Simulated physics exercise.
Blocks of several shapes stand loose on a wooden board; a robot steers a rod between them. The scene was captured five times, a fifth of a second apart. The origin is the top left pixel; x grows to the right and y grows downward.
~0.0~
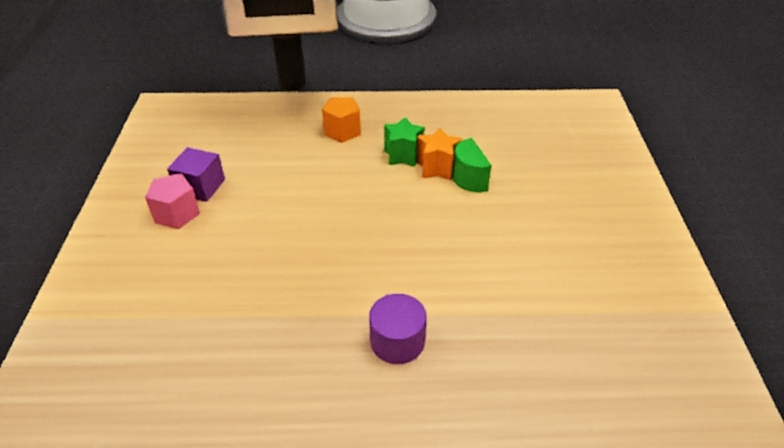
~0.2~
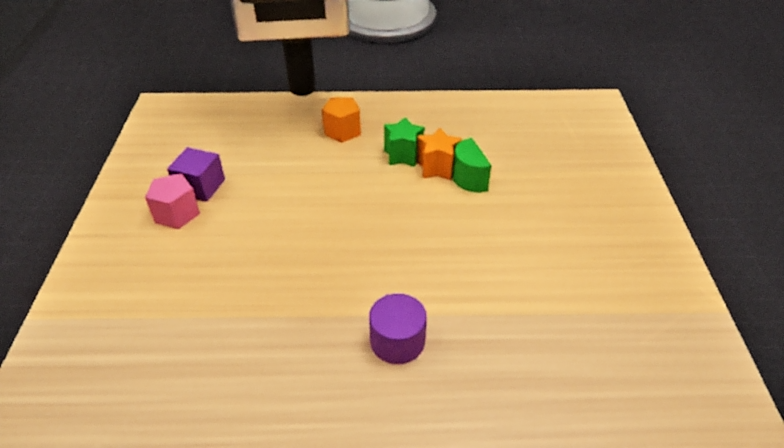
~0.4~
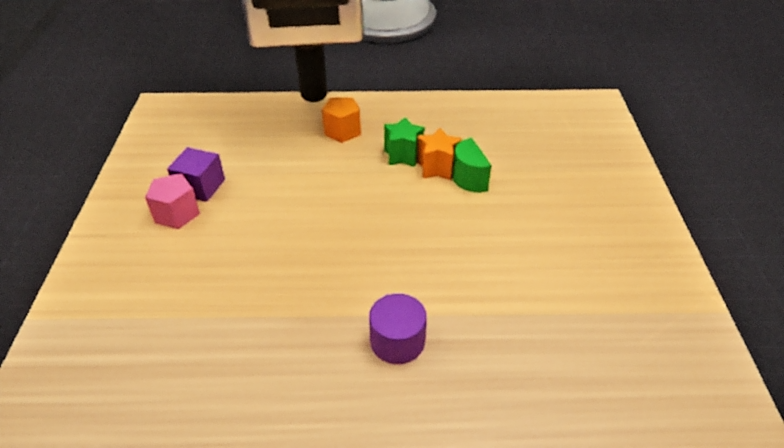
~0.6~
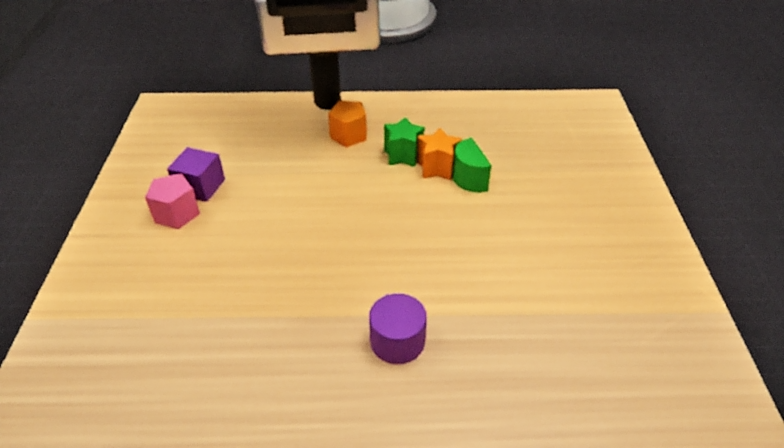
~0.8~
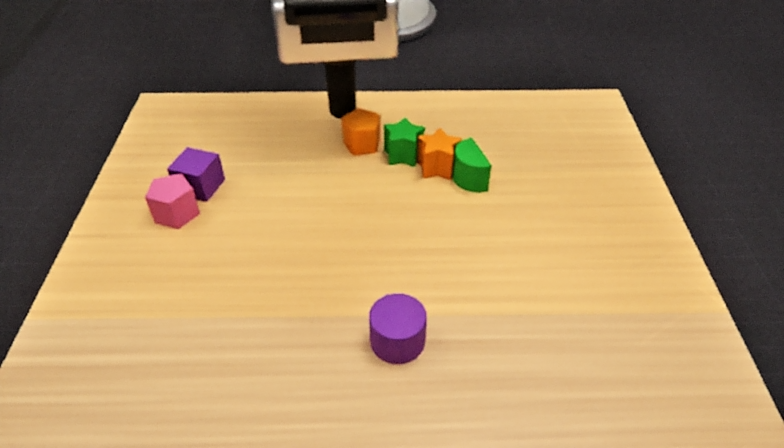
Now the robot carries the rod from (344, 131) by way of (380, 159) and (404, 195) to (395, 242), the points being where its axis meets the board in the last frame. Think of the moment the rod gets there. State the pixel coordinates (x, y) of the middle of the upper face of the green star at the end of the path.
My prediction: (436, 165).
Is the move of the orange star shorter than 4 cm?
Yes, I think so.
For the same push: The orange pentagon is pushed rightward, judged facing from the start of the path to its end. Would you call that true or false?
That statement is accurate.
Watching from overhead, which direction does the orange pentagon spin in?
Clockwise, looking down.
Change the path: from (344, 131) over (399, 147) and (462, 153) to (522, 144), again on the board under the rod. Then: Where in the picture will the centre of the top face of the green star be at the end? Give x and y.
Final place: (413, 145).
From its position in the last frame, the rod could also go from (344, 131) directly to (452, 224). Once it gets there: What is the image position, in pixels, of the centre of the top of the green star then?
In the picture, that point is around (463, 171).
What follows on the original path. One third of the way, rod (380, 141); orange pentagon (379, 154), turned 40° clockwise; green star (413, 145), turned 80° anticlockwise; orange star (451, 142); green half-round block (481, 155).
Two thirds of the way, rod (404, 177); orange pentagon (375, 183), turned 110° clockwise; green star (436, 165); orange star (457, 144), turned 15° anticlockwise; green half-round block (493, 155), turned 10° clockwise.
At the end, rod (395, 223); orange pentagon (362, 195), turned 145° clockwise; green star (436, 165), turned 145° anticlockwise; orange star (457, 144), turned 15° anticlockwise; green half-round block (493, 155), turned 10° clockwise.
